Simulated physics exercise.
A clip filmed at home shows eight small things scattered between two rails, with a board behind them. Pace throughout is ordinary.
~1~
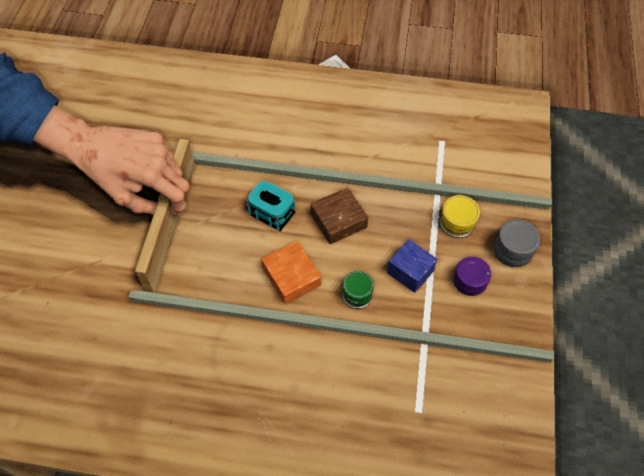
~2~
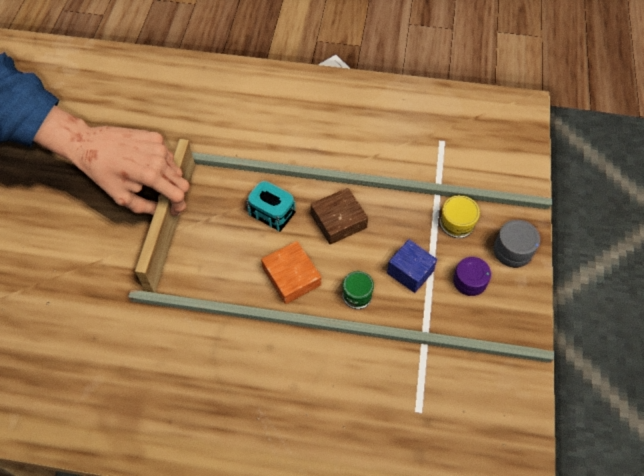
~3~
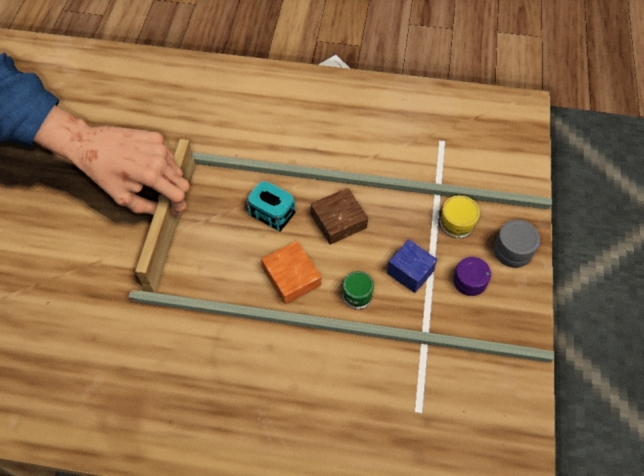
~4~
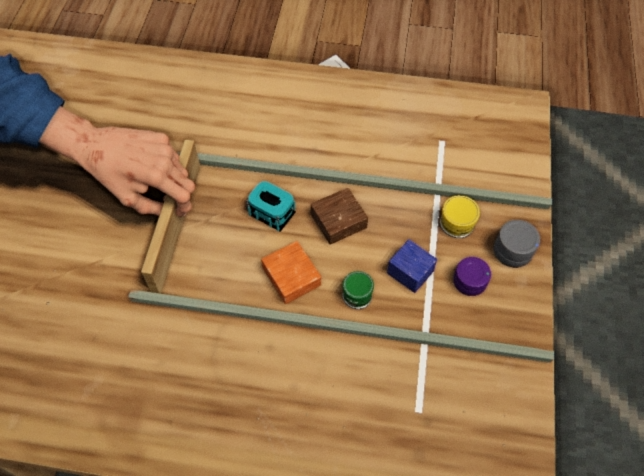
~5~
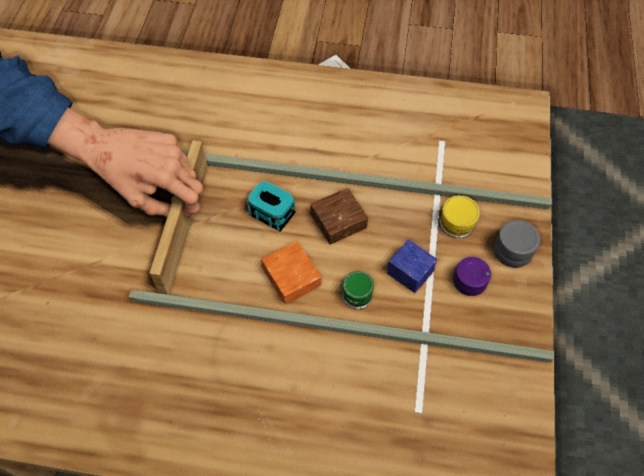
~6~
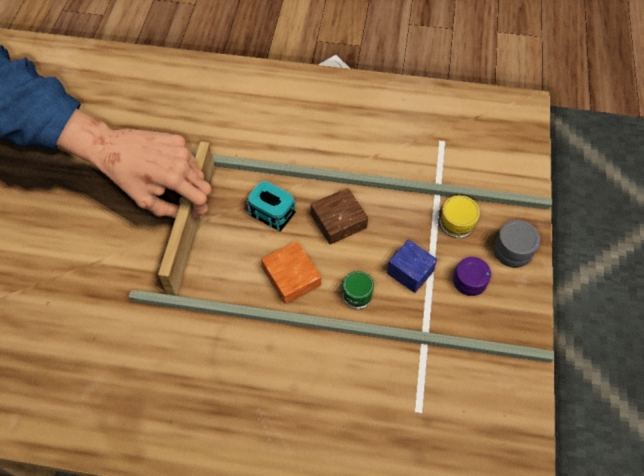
On a wooden tabletop, a hand slides a board slightly right between two rails, while eight small coloured objects remain still.
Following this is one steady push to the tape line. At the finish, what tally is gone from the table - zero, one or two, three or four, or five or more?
The tally gone is zero.
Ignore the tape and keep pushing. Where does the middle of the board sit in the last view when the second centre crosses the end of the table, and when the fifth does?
The first one at (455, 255), the next at (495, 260).
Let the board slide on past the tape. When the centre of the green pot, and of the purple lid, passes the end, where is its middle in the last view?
The middle sits near (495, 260) for the first and near (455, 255) for the other.
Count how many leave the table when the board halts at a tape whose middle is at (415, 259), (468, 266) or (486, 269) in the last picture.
Try 1: 0; try 2: 2; try 3: 2.
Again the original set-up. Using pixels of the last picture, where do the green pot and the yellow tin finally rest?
Result: One at about (487, 319), the other at about (518, 214).
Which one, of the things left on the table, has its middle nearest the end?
Grey lid.
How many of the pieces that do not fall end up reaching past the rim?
In total, 1 of them.
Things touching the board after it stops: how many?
Result: 2 in all.
Soon after, none off yet; grey lid at rest near (516, 244); purple lid at rest near (472, 277); yellow tin at rest near (459, 217).
At rest, the number that fall off is zero.
